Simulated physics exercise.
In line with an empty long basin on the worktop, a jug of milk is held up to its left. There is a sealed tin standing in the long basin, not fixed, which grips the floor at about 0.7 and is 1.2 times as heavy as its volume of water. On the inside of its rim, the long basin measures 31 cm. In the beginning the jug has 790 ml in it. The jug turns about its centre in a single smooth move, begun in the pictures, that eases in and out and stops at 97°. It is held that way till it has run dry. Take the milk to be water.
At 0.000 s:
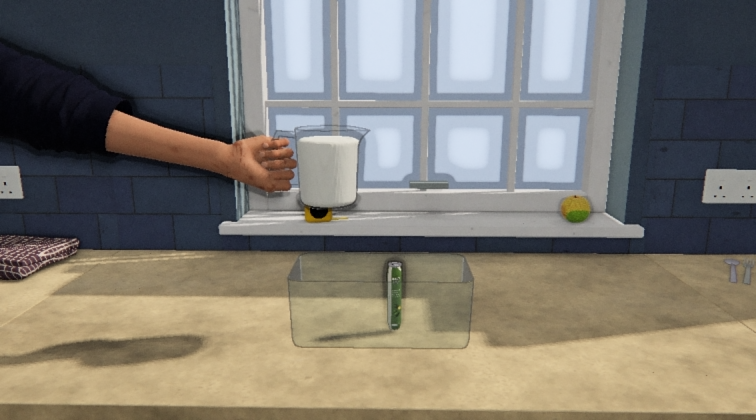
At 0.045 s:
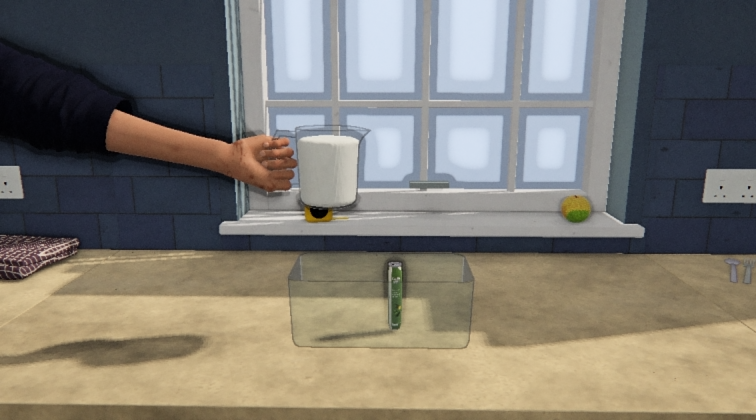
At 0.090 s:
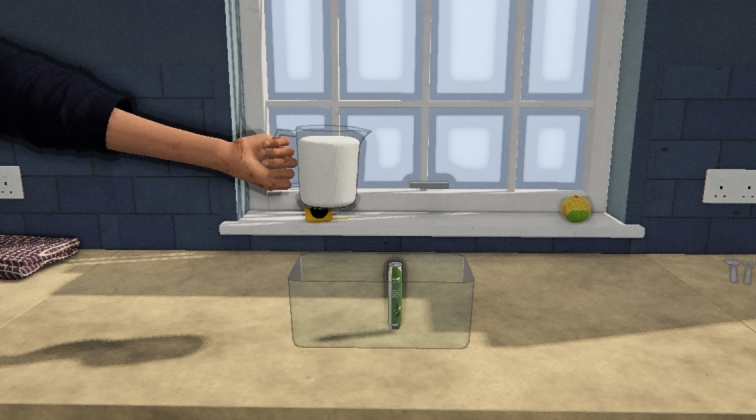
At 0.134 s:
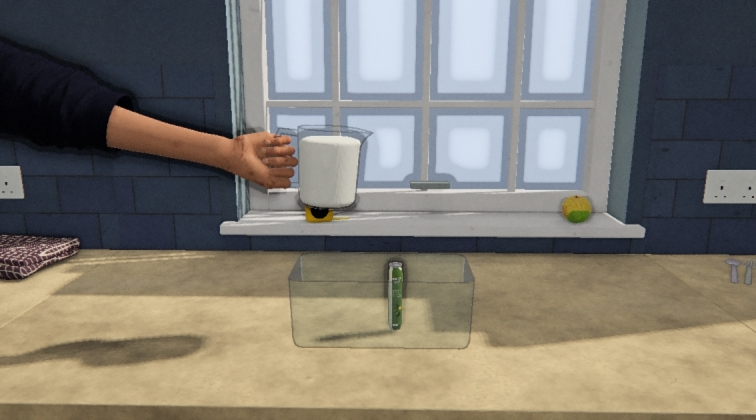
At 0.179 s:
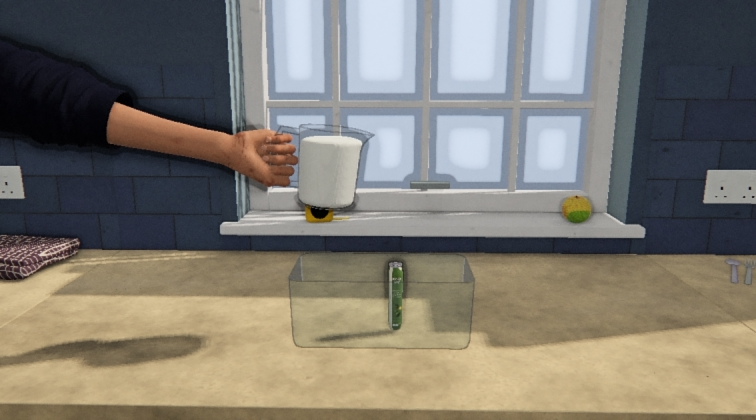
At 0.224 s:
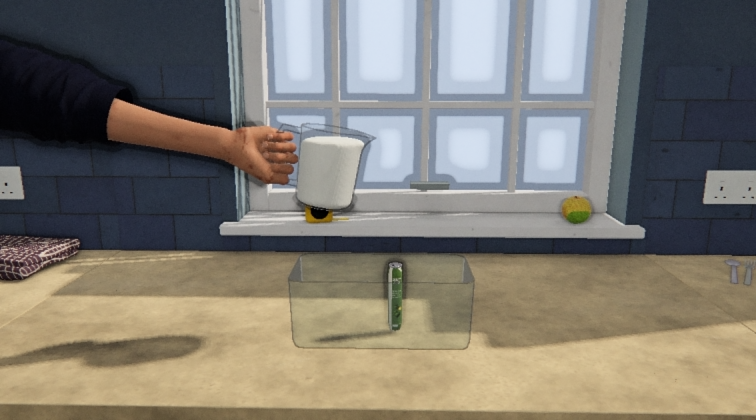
The clip opens on an outstretched arm at the left with a clear jug of white milk upright above a worktop, beside a window and up to the left of an empty long basin. After staying almost still, the jug tilts slightly to the right, while the basin stays put.
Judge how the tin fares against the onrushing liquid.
It is left standing.
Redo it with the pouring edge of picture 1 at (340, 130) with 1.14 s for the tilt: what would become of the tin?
After that, the tin overturns.
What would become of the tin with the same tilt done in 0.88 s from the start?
Outcome - the tin stays erect.
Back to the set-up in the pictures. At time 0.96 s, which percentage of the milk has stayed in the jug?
Roughly 40 percent remains.
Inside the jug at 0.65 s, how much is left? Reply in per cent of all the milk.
Around 86 percent.
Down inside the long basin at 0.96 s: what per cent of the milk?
Reading: Approx. 36 %.
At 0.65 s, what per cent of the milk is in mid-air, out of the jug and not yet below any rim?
About 12 per cent.
Then, 0.65 s in, the tilt is 59° and 85 per cent is still to pour; the tin stands where it began.
Then, 0.96 s in, the tilt is 91° and 40 per cent is still to pour; the tin stands where it began.
Then, 1.29 s in, the tilt is 97° and 7 per cent is still to pour; the tin stands where it began.
Then, 1.64 s in, the tilt is 97° and 1 per cent is still to pour; the tin stands where it began.
Finally, the tin stands where it began.
